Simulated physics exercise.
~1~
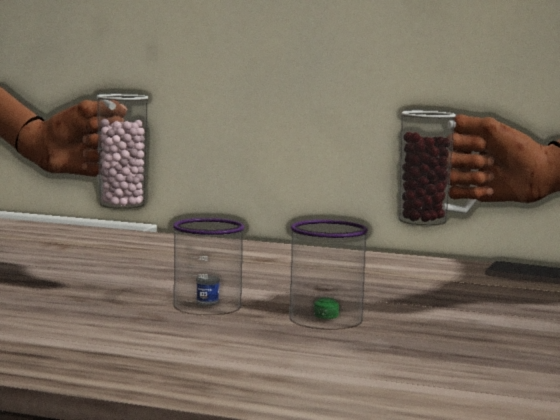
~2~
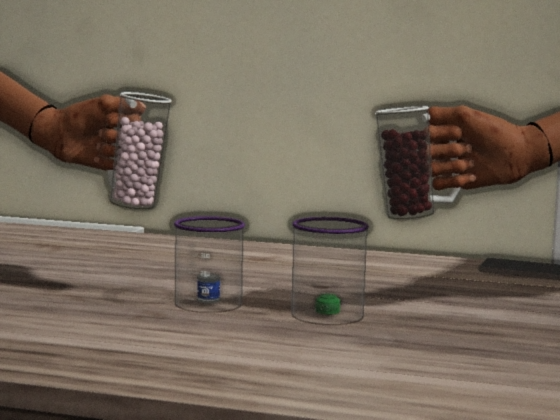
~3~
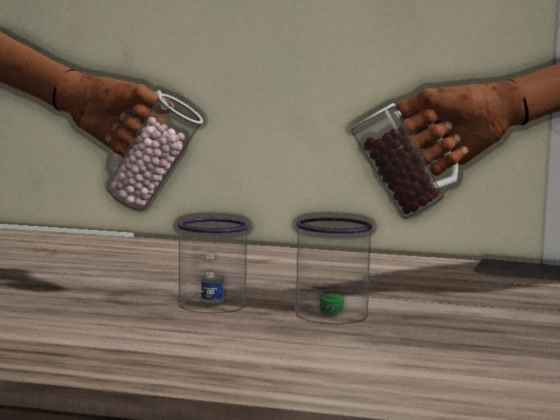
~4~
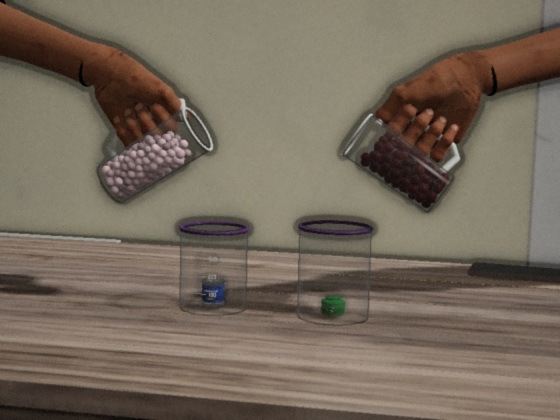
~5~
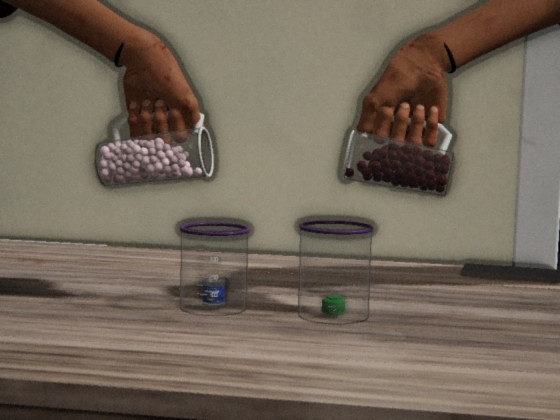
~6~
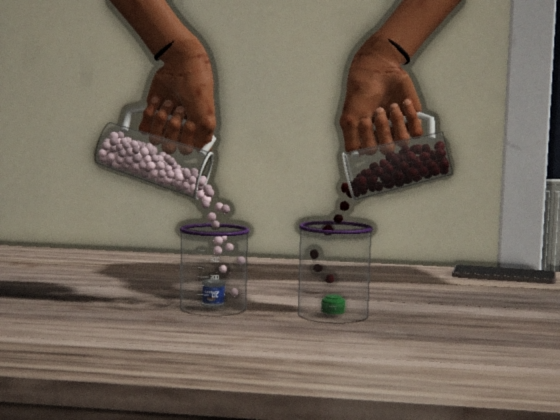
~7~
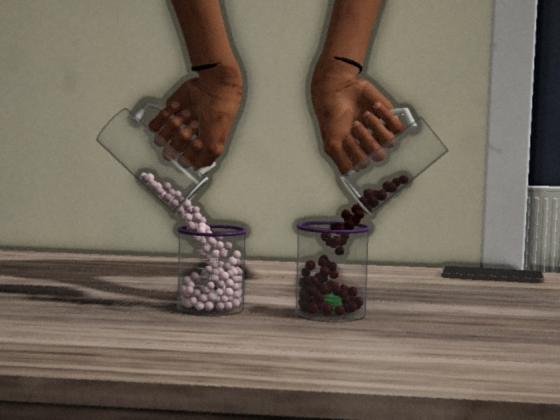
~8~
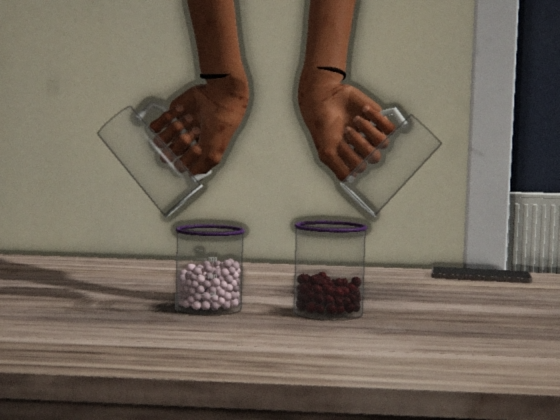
Two hands tipped clear cups of pale pink and dark red beads into two clear containers on a wooden table, emptying them completely and burying the small blue object in the left one and the green object in the right.
